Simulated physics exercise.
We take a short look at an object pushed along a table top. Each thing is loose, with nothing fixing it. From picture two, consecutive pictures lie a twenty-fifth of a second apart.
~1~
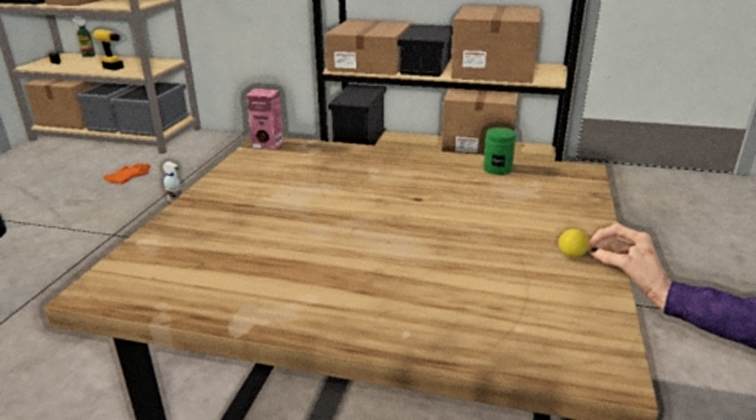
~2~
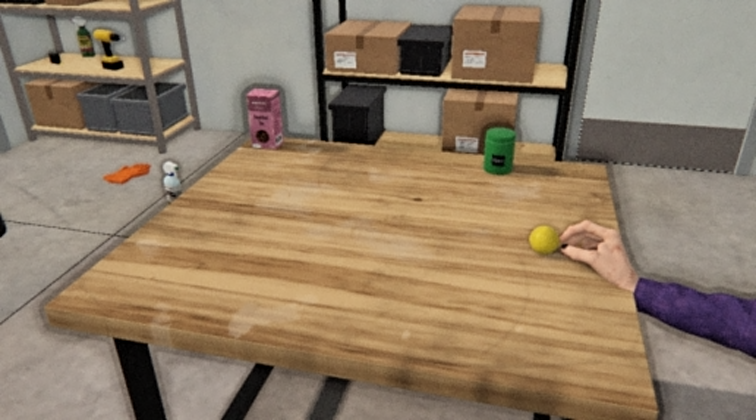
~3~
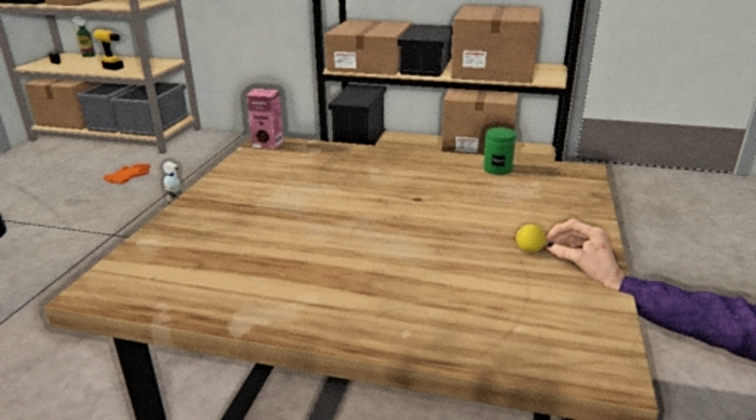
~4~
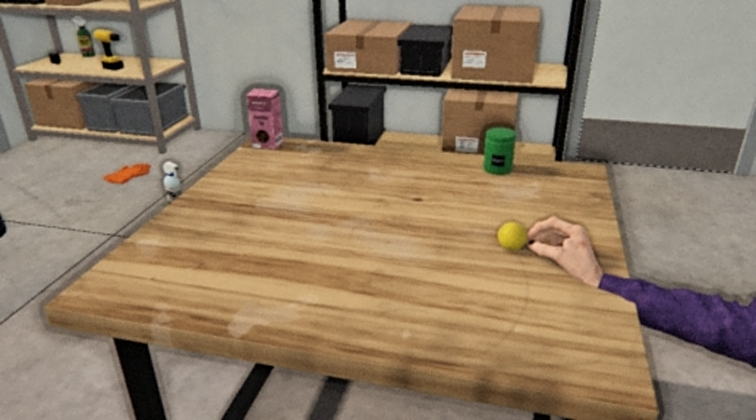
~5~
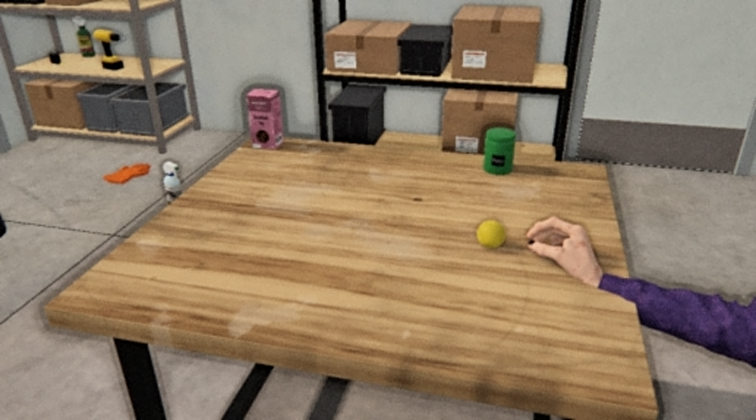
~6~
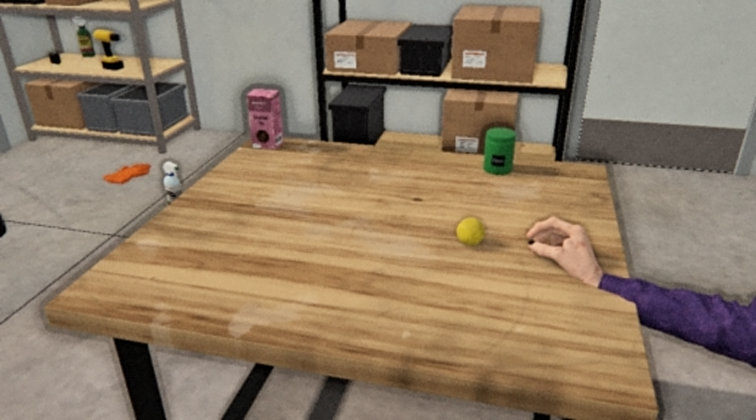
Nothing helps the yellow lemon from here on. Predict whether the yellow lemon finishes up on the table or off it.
Off the table.
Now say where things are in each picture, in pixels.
Under the hand; yellow lemon (574, 243), in the first picture.
Under the hand; yellow lemon (544, 240), in the second picture.
Under the hand; yellow lemon (531, 239), in the third picture.
Yellow lemon (512, 236), in the fourth picture.
Yellow lemon (491, 234) displaced about its own width, in the fifth picture.
Yellow lemon (471, 232) displaced about its own width, in the sixth picture.
Then, 0.40 s past the last view, yellow lemon displaced well along near (289, 211).
Then, 0.90 s past the last view, yellow lemon now off the table.
Finally, off the table, yellow lemon.
